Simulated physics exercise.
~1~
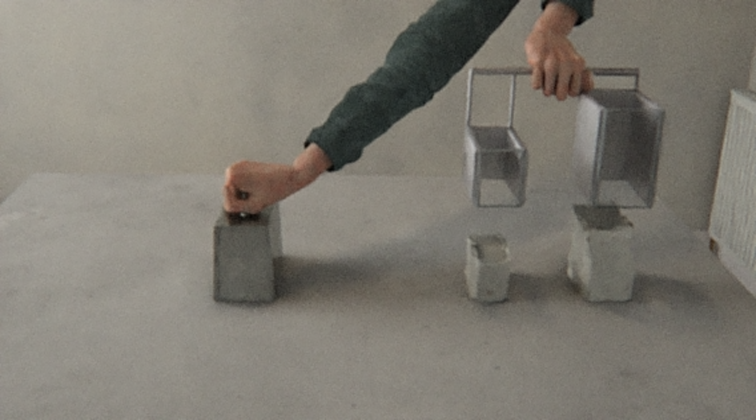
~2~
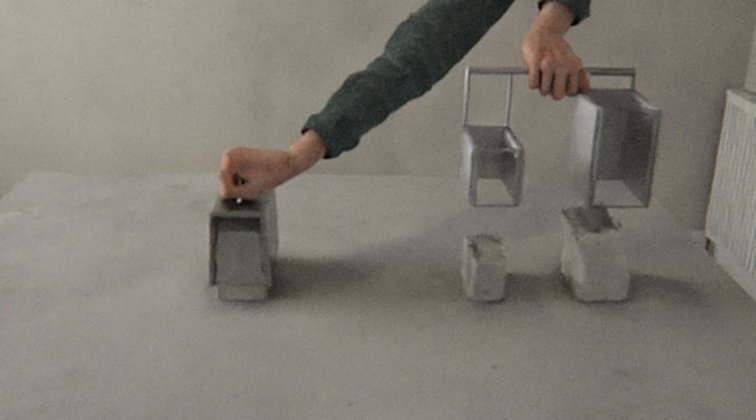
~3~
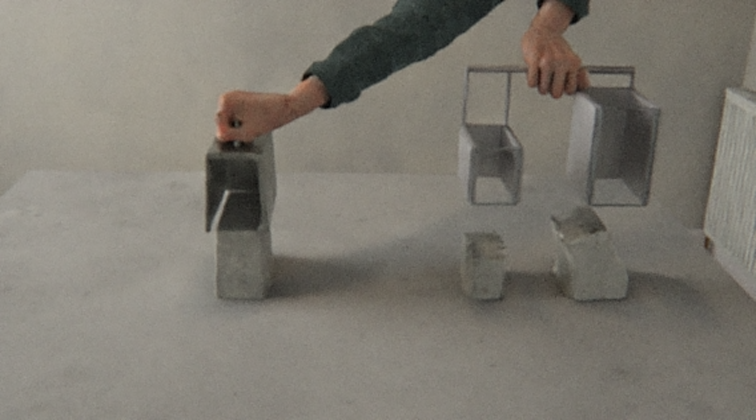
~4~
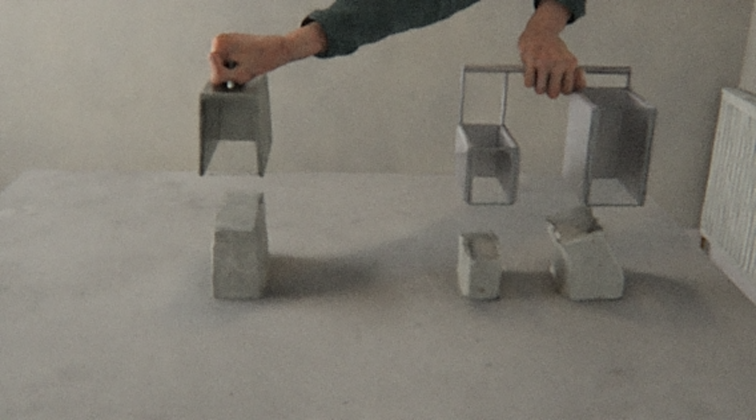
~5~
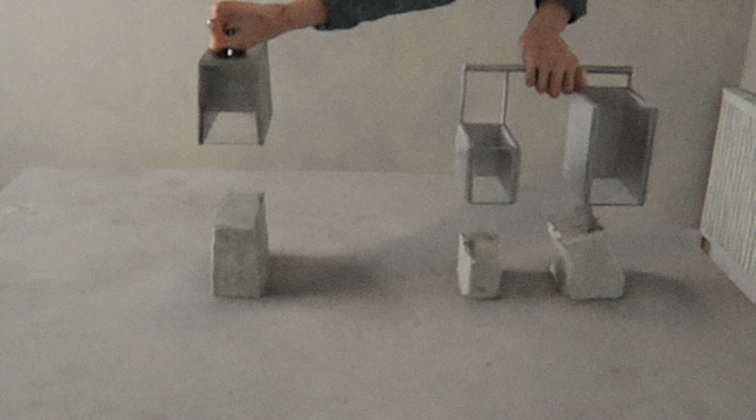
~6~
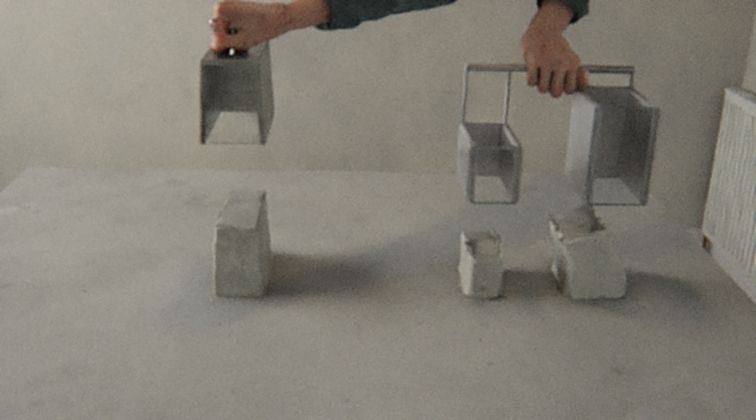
The clip shows one hand holding two open metal moulds on a bar above two rough grey blocks, while another hand on the left lifts a tin straight up, uncovering a similar block that stays standing on the table as the tin is held still above it.
